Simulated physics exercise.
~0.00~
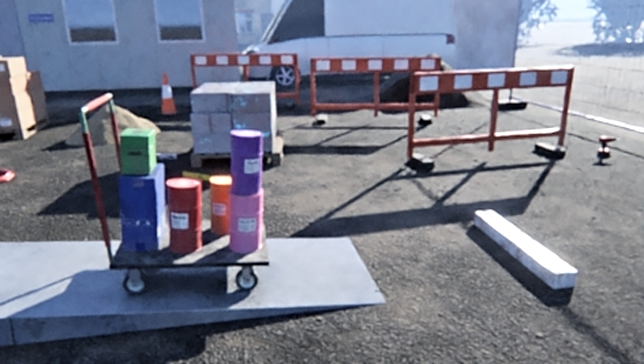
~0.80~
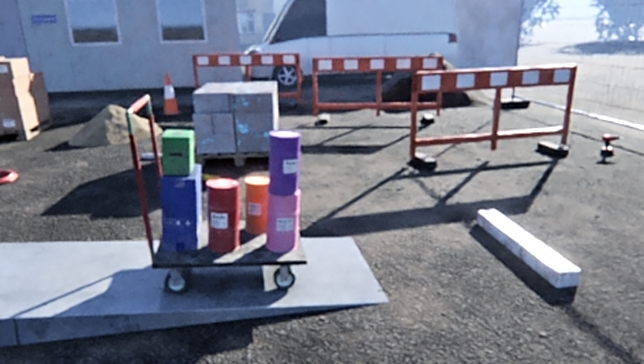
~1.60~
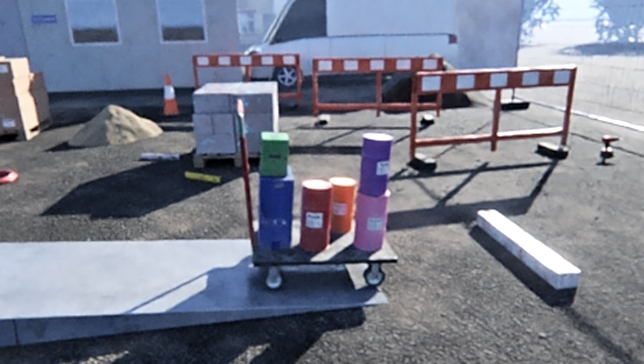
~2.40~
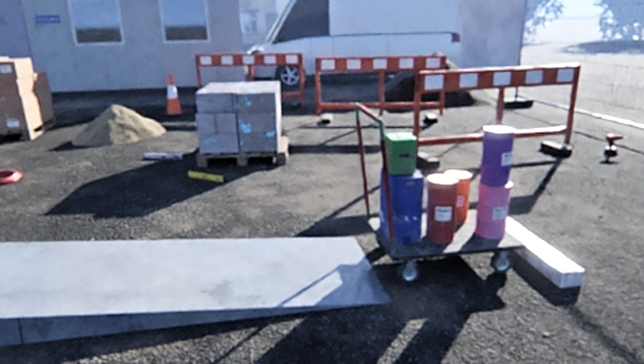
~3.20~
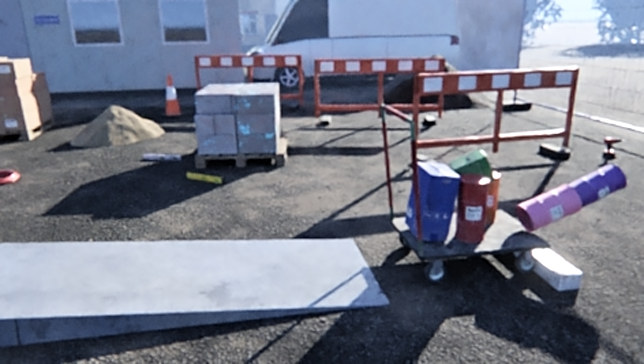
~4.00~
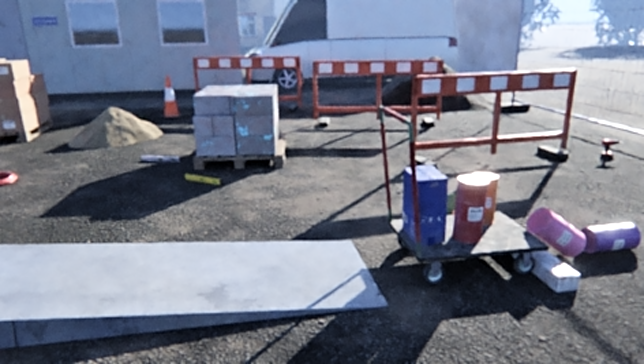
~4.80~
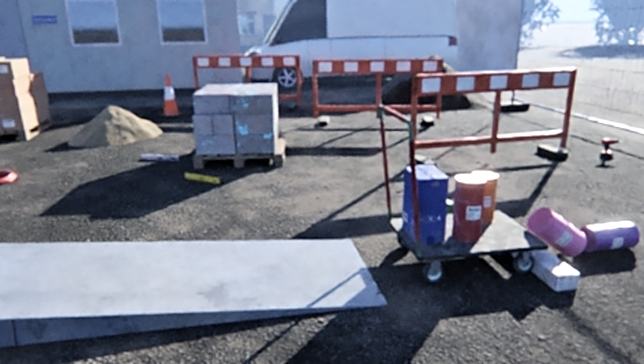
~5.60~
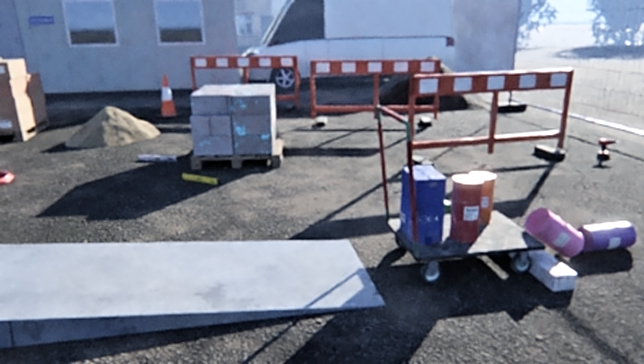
At first, a flat trolley carrying a blue box with a green toolbox on top, a purple canister stacked on a pink one, and red and orange canisters rolls freely to the right down a low grey ramp. It leaves the ramp and crosses the level ground with its load still upright. At the pale kerb it stops, and the load pitches forward. The purple and pink canisters topple over the front onto the ground, while the green toolbox tumbles and drops from sight behind the others. The blue box tilts, then settles upright, staying aboard with the red and orange canisters.
